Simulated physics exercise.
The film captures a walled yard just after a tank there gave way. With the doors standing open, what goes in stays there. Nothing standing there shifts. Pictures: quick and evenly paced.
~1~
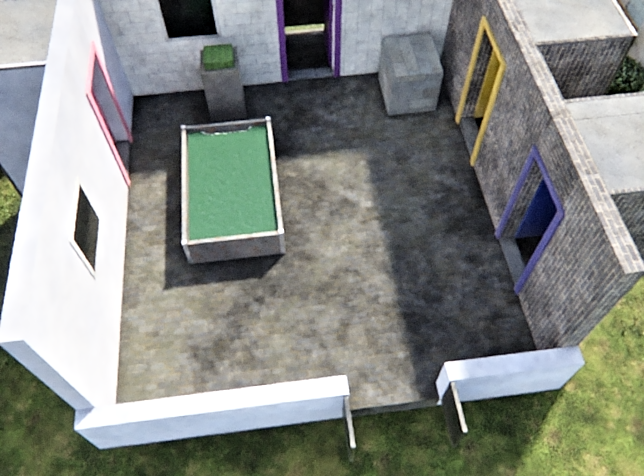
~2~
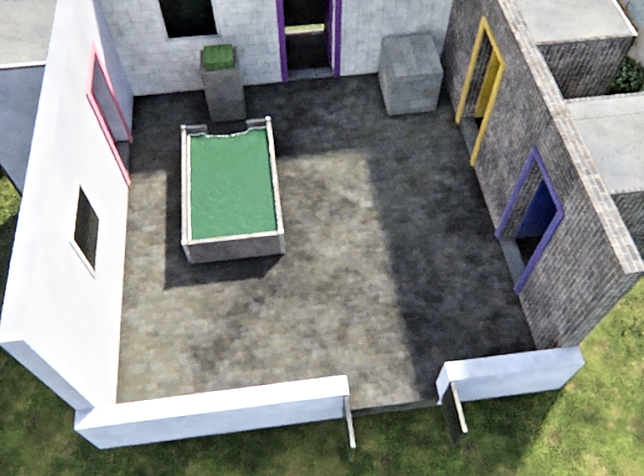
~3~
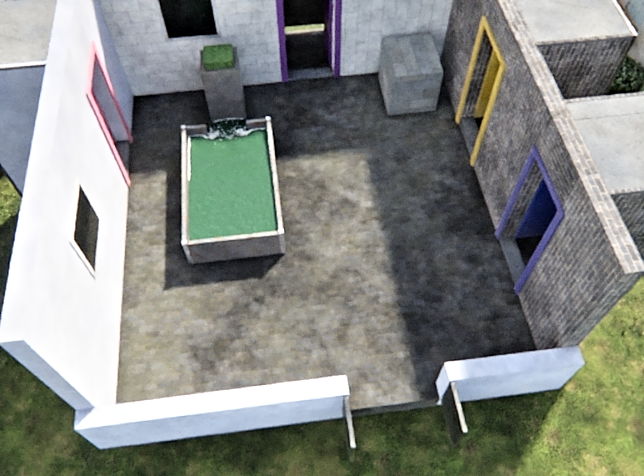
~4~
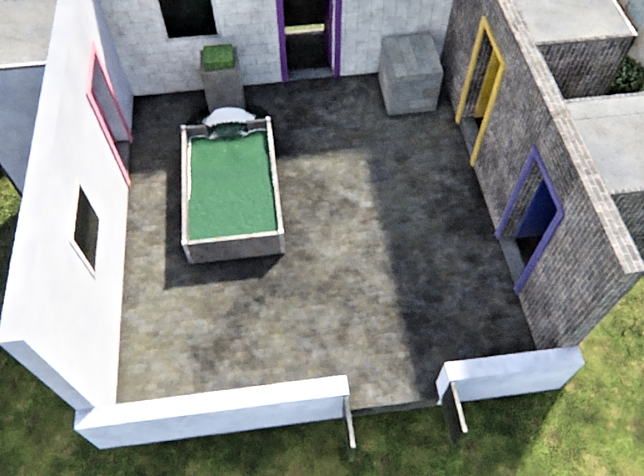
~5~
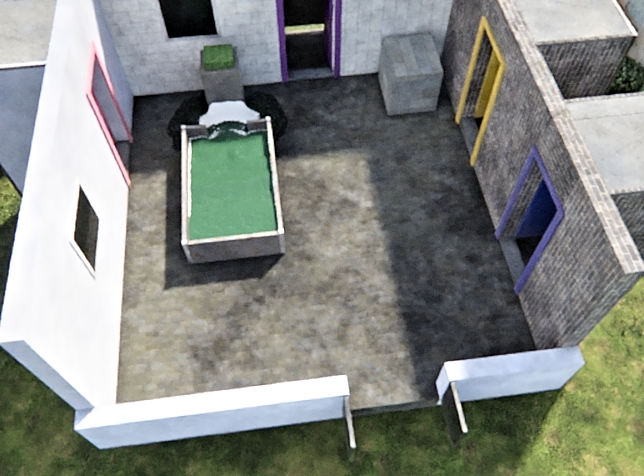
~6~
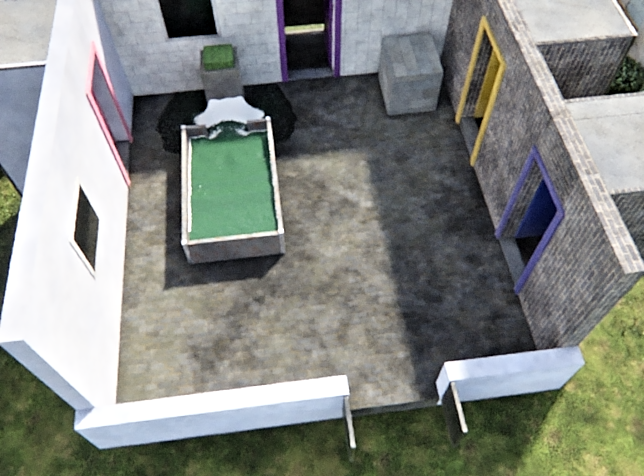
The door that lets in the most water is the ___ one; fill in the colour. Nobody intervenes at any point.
Purple.
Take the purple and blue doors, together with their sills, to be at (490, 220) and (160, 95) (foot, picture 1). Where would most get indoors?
That would be the blue one.
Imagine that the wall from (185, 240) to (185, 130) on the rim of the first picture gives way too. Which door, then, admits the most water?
The pink door, I reckon.
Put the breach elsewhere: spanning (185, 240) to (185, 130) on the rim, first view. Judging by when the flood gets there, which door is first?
It's the pink-painted one.
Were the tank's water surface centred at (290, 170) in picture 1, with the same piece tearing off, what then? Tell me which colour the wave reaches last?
Answer: The blue-painted one.
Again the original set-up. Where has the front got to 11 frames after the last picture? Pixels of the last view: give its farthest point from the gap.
Around (405, 116).
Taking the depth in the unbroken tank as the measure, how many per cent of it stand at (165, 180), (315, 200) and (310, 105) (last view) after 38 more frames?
In turn 8, 2 and 6 in a hundred.
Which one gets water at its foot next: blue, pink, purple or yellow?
First comes the purple one.
A moment on, water covers 15 % of the floor; pink door not reached, yellow door not reached, purple door wet at the sill, nothing in, blue door not reached.
Next, water covers 25 % of the floor; pink door a trickle in, yellow door not reached, purple door a trickle in, blue door not reached.
Then, water covers 35 % of the floor; pink door a trickle in, yellow door wet at the sill, nothing in, purple door some in, blue door not reached.
Later, water covers 60 % of the floor; pink door some in, yellow door wet at the sill, nothing in, purple door some in, blue door wet at the sill, nothing in.
In the end, water covers 95 % of the floor; pink door some in, yellow door wet at the sill, nothing in, purple door some in, blue door wet at the sill, nothing in; the purple door has let in the most.
